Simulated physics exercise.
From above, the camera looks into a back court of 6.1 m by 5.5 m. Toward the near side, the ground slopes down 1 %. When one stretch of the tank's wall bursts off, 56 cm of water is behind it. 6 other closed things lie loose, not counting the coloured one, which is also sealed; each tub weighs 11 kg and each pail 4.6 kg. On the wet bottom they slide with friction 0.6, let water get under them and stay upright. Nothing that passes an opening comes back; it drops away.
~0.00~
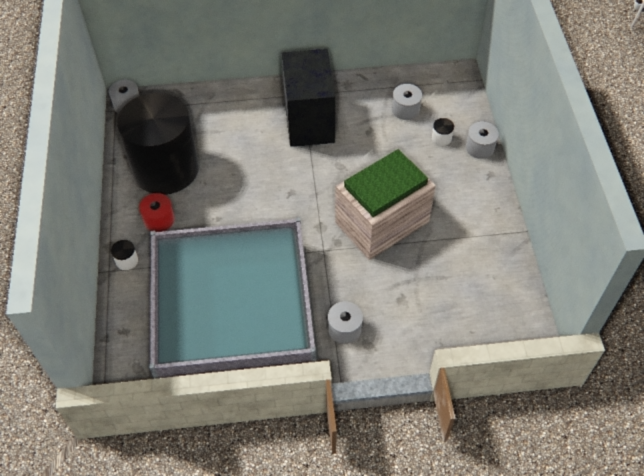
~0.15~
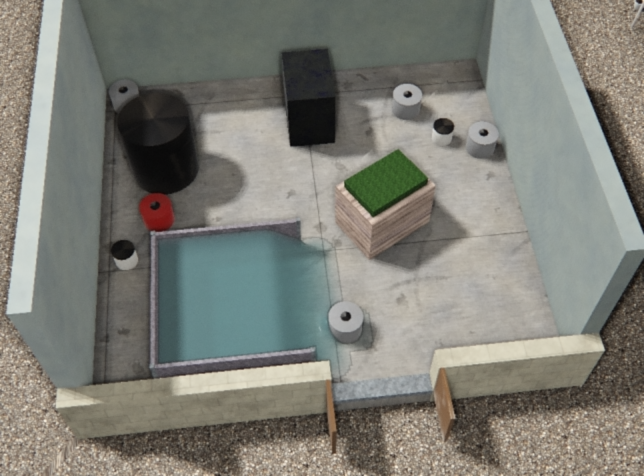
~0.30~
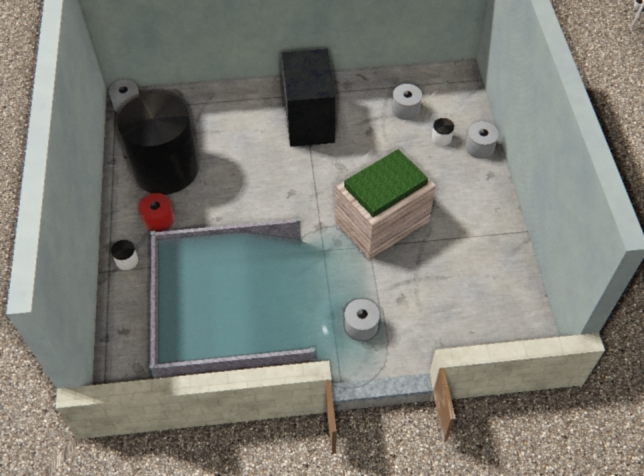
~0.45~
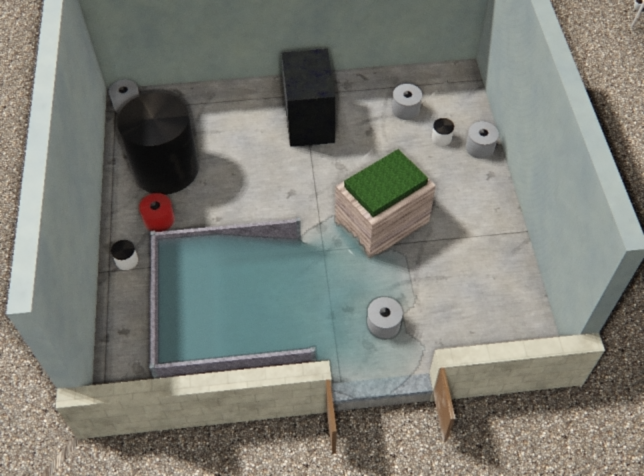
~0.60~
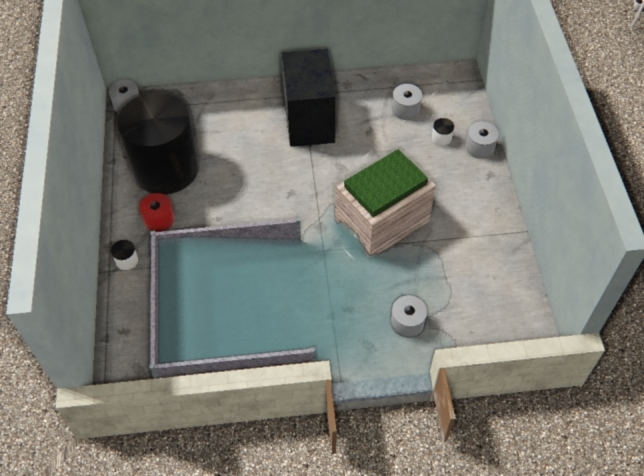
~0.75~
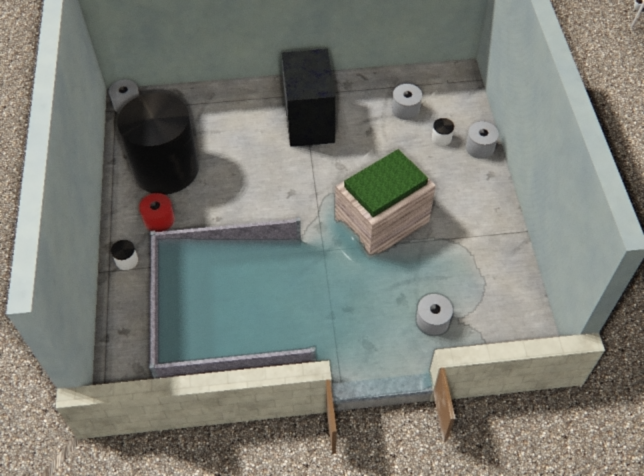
The clip shows a walled court where the right side of a water-filled tank gives way and water spreads rightward around a green-topped block, carrying a grey cylindrical container to the right while the red container stays still.
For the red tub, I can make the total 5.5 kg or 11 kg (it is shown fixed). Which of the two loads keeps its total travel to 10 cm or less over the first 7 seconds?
Watching this, I'd bet even the lighter version stays within bounds.
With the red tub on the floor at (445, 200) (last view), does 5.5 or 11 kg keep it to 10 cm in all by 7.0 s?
Short version: Not even the heavier.
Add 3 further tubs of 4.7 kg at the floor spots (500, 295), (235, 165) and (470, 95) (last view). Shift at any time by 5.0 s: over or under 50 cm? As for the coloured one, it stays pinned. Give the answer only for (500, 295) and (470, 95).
Going through them in that order, the answers are too far and too far.
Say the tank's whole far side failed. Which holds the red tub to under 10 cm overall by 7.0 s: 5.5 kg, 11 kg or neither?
In that case, both fall short.
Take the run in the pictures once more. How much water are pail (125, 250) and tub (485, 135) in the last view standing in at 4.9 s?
Depths: Near 0 cm, then near 16 cm.
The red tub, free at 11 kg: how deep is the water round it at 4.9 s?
Around 1 cm.
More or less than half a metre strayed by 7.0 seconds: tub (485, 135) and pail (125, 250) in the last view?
Beyond the mark, below the mark.
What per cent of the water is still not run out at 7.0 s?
About 80 in a hundred parts of the water.
After 1.4 s the red tub would be 0 cm from its start with 5.5 kg and 0 cm from its start with 11 kg; 0 cm of water round it then.
After 3.1 s the red tub would be 0 cm from its start with 5.5 kg and 0 cm from its start with 11 kg; 0 cm of water round it then.
After 4.9 s the red tub would be 0 cm from its start with 5.5 kg and 0 cm from its start with 11 kg; 1 cm of water round it then.
After 7.0 s the red tub would be 0 cm from its start with 5.5 kg and 0 cm from its start with 11 kg; 2 cm of water round it then.
